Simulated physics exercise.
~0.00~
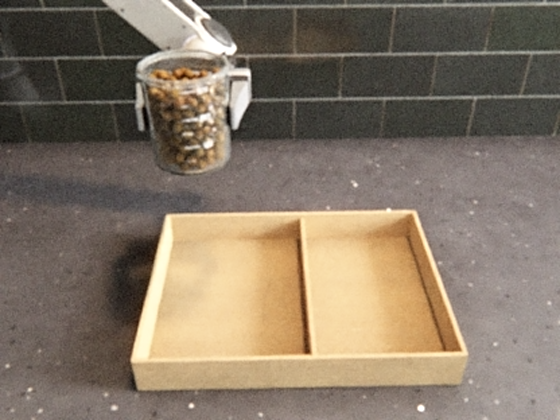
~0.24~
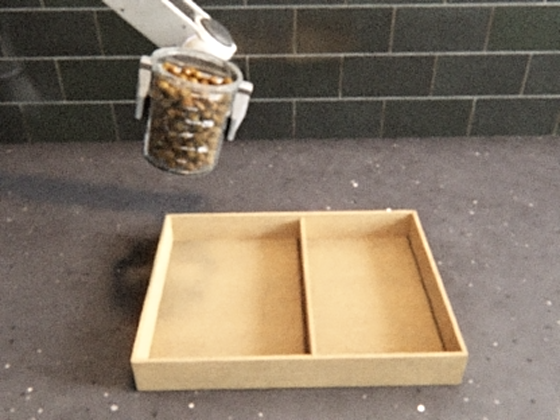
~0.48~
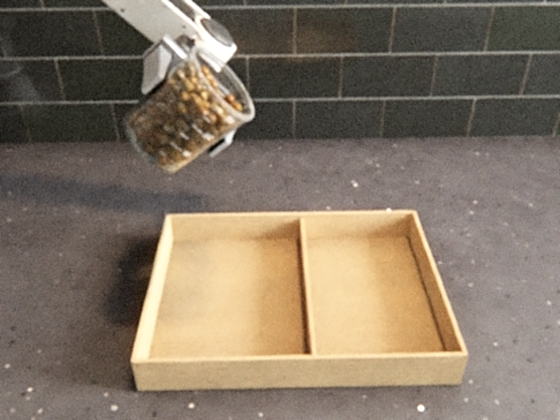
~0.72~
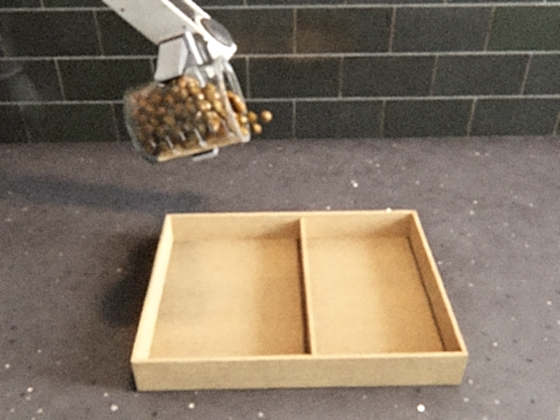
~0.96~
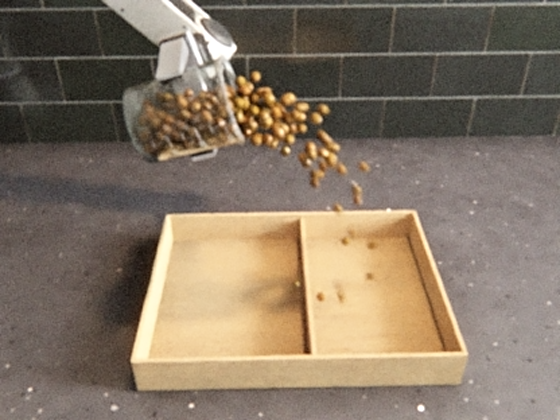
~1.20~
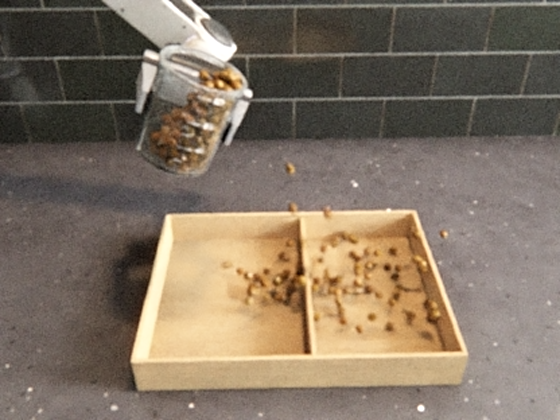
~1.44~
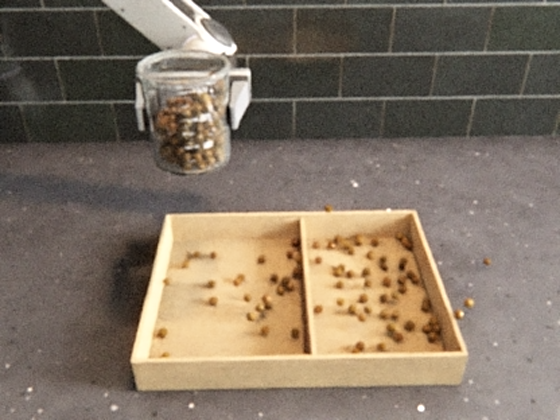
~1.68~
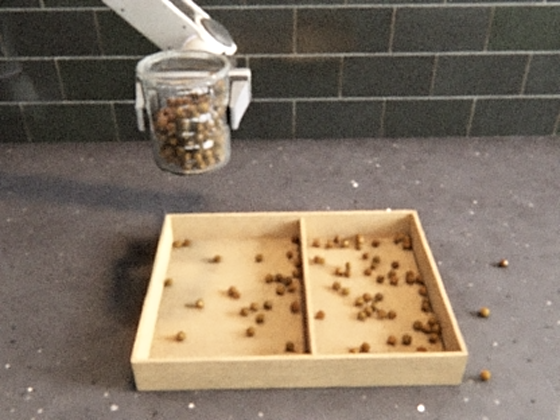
A robotic gripper tipped a clear cup of small brown beads onto its side, spilling some into a divided wooden tray, then turned it upright again, still well filled, with beads scattered across both sections and a few on the dark countertop.
